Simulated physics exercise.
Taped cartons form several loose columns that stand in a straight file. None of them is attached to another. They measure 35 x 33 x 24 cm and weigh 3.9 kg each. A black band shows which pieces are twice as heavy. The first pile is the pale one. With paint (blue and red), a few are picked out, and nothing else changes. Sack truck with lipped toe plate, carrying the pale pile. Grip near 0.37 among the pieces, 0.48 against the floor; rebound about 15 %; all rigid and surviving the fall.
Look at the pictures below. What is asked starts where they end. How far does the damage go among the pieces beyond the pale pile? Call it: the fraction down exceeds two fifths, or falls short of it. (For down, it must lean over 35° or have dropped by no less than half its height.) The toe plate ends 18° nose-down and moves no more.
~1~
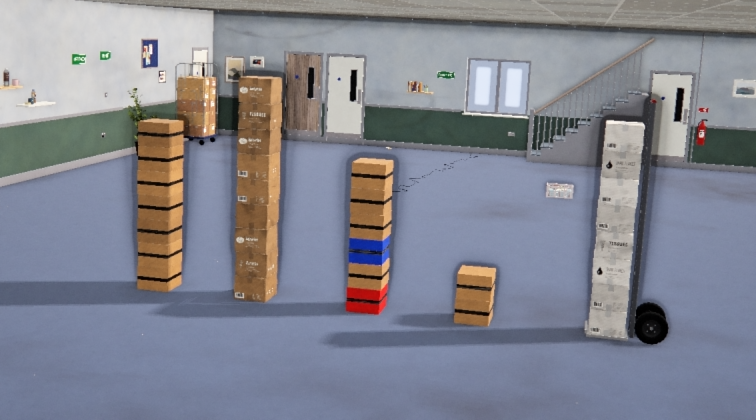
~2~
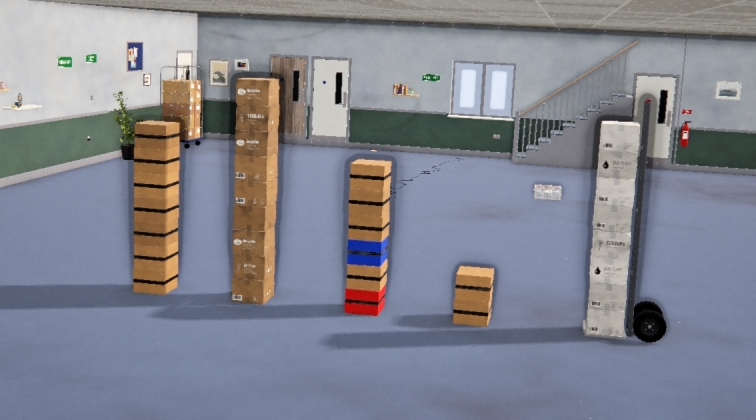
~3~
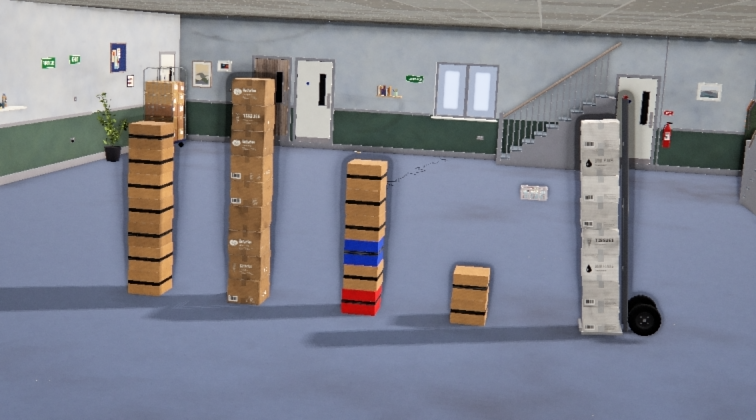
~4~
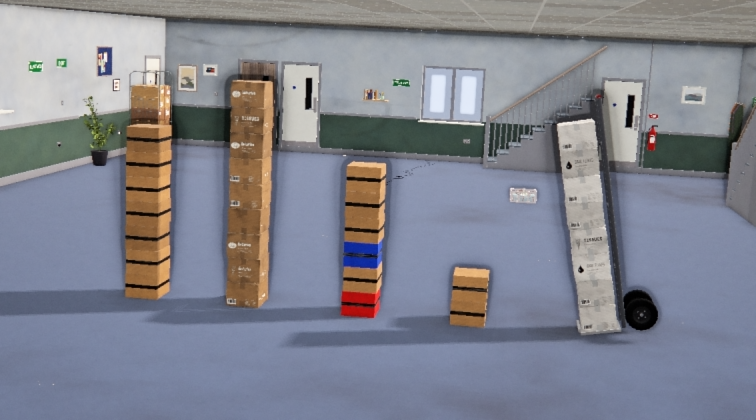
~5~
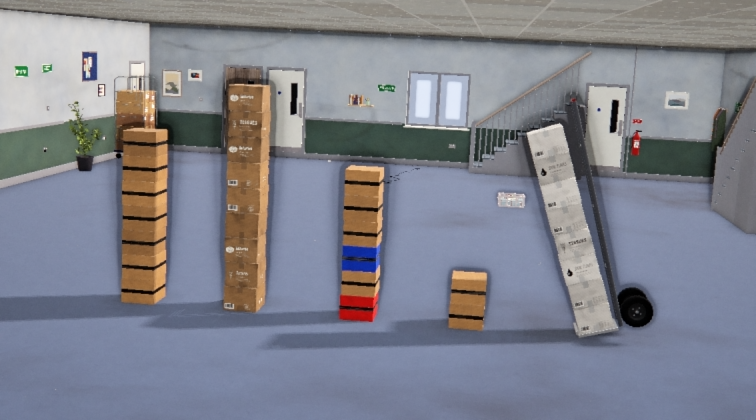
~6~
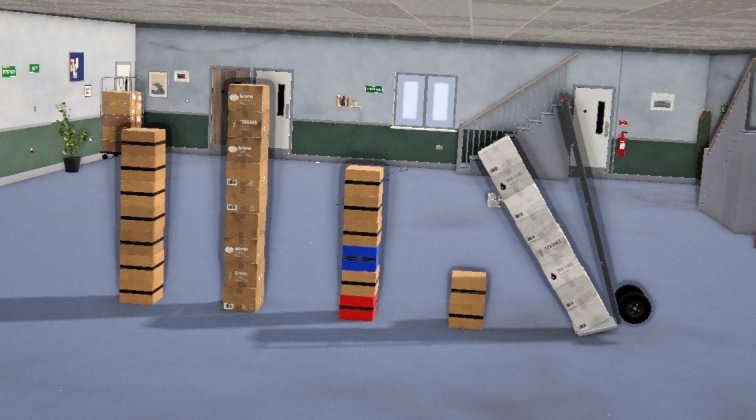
It falls short of two fifths.
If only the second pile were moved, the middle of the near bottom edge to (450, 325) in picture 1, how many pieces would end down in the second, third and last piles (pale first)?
Then, pile by pile: Second 0, third 0, last 0.
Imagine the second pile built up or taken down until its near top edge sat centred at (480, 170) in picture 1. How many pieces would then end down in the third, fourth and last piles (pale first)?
You'd get third 5, fourth 8 and last 6.
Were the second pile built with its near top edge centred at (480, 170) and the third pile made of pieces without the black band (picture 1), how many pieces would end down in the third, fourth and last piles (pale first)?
Third 6, fourth 8, last 7.
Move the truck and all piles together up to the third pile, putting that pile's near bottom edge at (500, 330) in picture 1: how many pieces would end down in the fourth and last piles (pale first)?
Down per pile: Fourth 0; last 0.
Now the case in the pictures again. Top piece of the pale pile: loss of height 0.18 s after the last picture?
Drop so far: Roughly 50 cm.
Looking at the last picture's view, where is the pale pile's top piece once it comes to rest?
(432, 280).
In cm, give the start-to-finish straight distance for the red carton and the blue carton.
Net displacement (cm): Red = 0; blue = 10.
Then, 0.18 s on from the sixth picture, 8 of the pale pile down; none of the 24 other cartons down.
Then, 0.46 s on from the sixth picture, 8 of the pale pile down; none of the 24 other cartons down, 3 disturbed; blue carton displaced 45 mm.
Finally, 8 of the pale pile down; none of the 24 other cartons down, 4 disturbed; blue carton displaced 58 mm; red carton unmoved. That is 0 per cent. Seen by the last camera, middles, blue carton near (355, 255), red carton near (358, 304).
